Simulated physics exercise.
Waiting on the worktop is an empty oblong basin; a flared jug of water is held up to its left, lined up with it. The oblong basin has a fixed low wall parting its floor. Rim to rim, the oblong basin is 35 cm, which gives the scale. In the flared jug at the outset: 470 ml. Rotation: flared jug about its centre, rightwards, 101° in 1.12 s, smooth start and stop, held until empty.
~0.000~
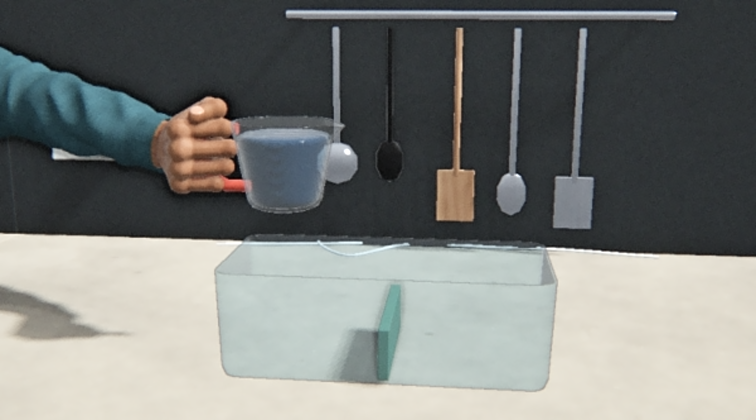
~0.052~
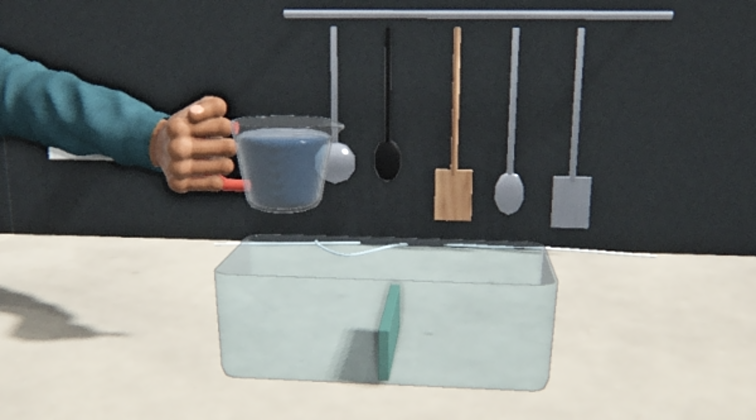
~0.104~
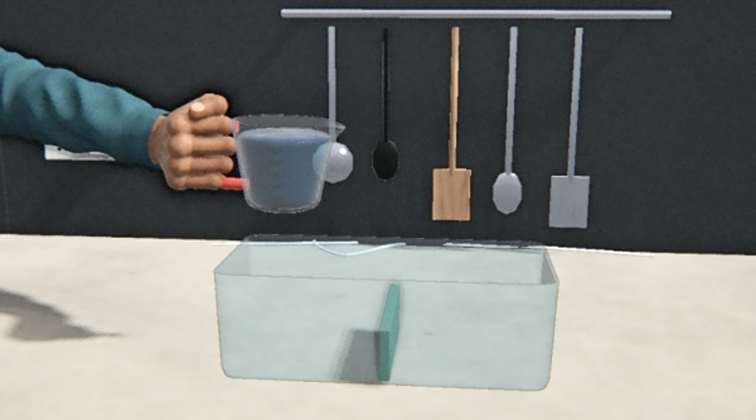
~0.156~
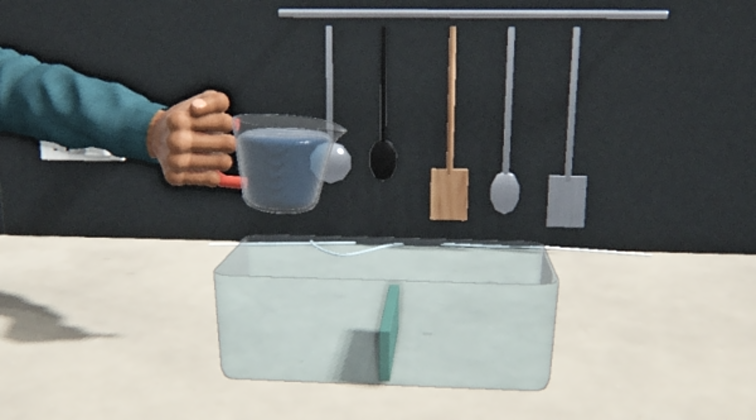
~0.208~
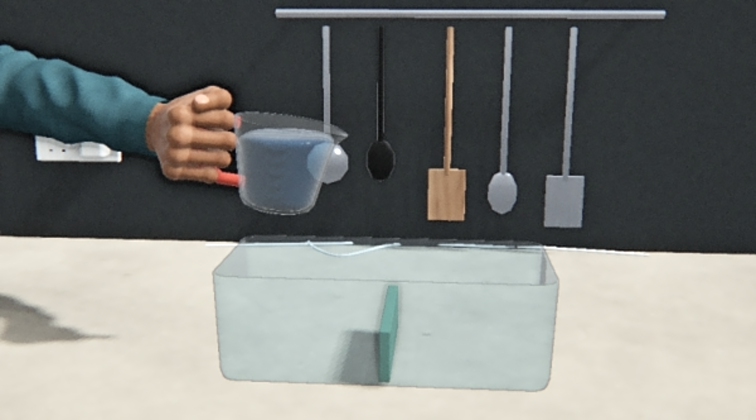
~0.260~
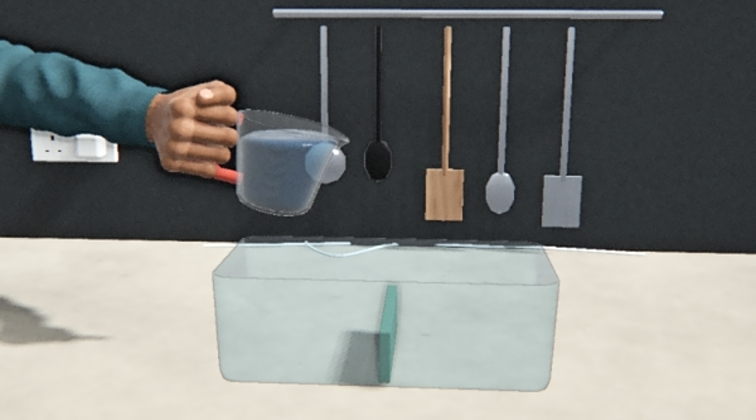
A hand holds a jug of water above an empty clear basin and tilts it slightly rightward.
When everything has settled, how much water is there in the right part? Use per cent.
51 out of 100.
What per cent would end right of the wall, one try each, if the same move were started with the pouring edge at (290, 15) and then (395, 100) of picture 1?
First 5, then 95 per cent.
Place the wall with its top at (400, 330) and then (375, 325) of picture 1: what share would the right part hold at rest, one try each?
One try each: Around 50 percent and then around 80 percent.
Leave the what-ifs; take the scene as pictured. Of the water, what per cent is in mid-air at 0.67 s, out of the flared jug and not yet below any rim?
It comes to about 20 percent.
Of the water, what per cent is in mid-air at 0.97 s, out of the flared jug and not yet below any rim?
I'd say some 9 per cent is in the air.
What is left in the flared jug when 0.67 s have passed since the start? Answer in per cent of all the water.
About 64 per cent.
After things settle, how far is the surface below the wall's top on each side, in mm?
The left side gives some 48 mm, the right side some 48 mm.
After 0.67 s the tilt is 66° and 65 per cent is still to pour, 2 is left of the wall and 13 right of it.
After 0.97 s the tilt is 96° and 12 per cent is still to pour, 30 is left of the wall and 50 right of it.
After 1.28 s the tilt is 101° and 0 per cent is still to pour, 48 is left of the wall and 51 right of it.
After 1.62 s the tilt is 101° and 0 per cent is still to pour, 48 is left of the wall and 51 right of it.
In the end 49 per cent lies left of the wall, 51 right of it and 1 outside.
